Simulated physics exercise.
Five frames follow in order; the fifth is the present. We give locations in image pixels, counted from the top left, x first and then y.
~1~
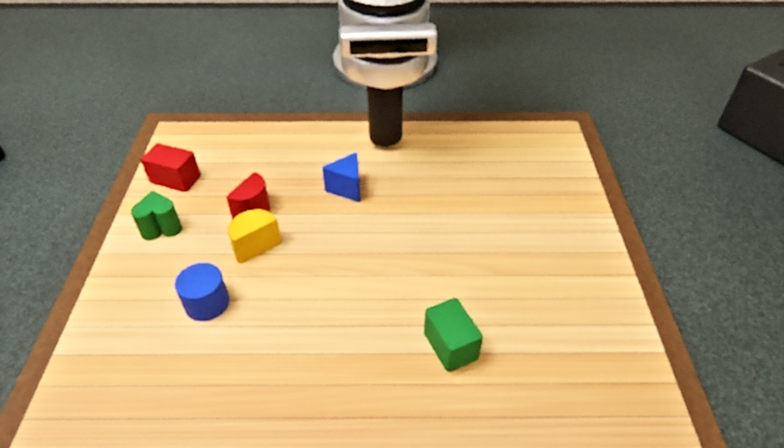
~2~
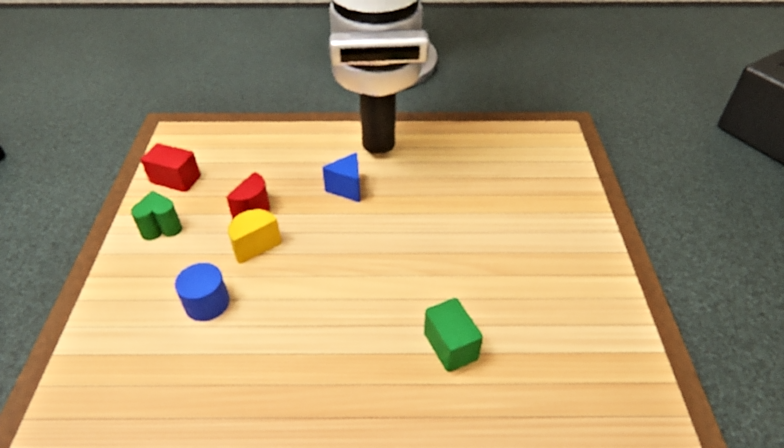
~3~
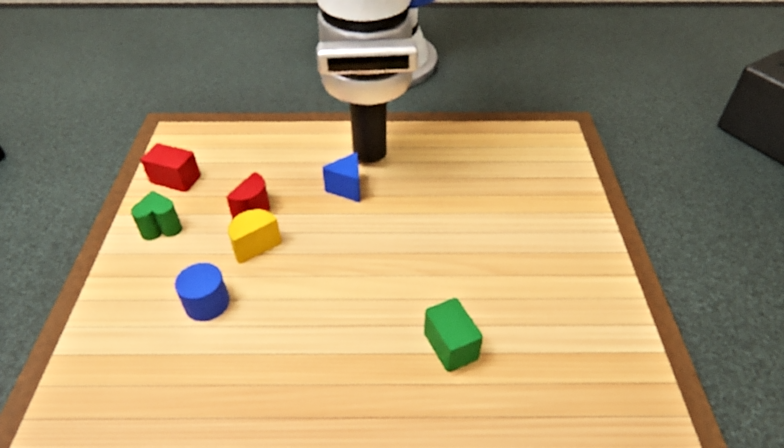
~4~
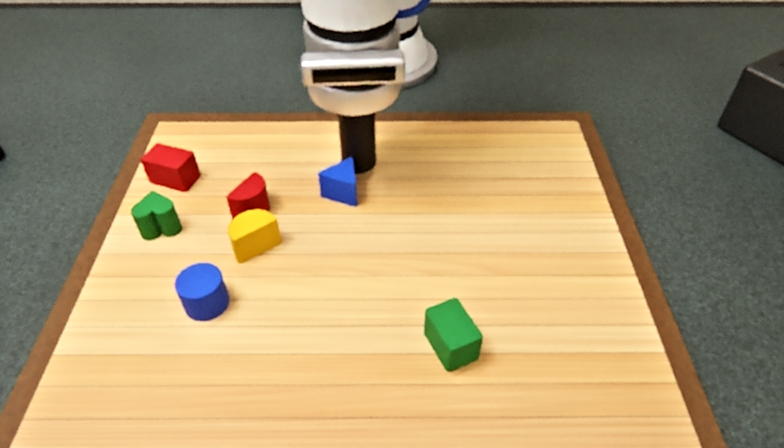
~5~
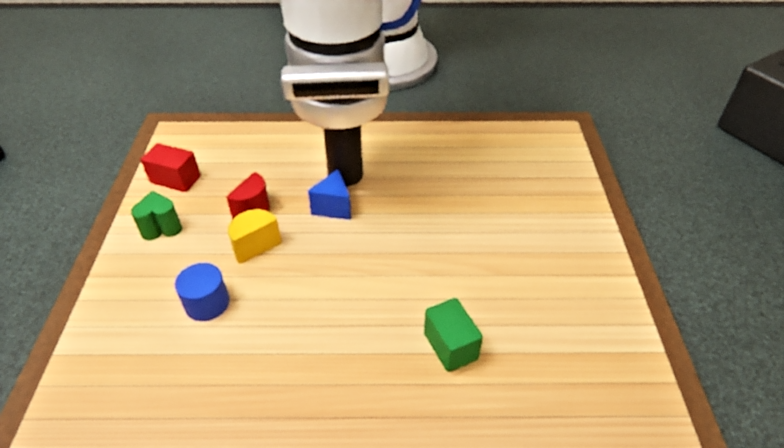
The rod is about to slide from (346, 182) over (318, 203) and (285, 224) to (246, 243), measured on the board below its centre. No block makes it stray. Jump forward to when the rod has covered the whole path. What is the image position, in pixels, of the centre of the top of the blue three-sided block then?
The middle of its upper face will lie at (316, 211).
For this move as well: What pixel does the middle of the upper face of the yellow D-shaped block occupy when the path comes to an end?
My prediction: (207, 245).
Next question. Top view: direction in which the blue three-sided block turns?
From above, it turns counterclockwise.
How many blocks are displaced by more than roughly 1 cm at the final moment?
Two blocks move.
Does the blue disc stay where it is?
Answer: Yes.
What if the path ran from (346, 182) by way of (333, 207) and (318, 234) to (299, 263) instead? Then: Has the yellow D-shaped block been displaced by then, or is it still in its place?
Not moved.
On the path given first. One third of the way, rod (317, 197); blue three-sided block (322, 205), turned 55° anticlockwise.
Two thirds of the way, rod (284, 217); blue three-sided block (316, 211), turned 105° anticlockwise.
At the end, rod (244, 236); blue disc in place; red D-shaped block in place; yellow D-shaped block (207, 245); blue three-sided block (316, 211), turned 105° anticlockwise.
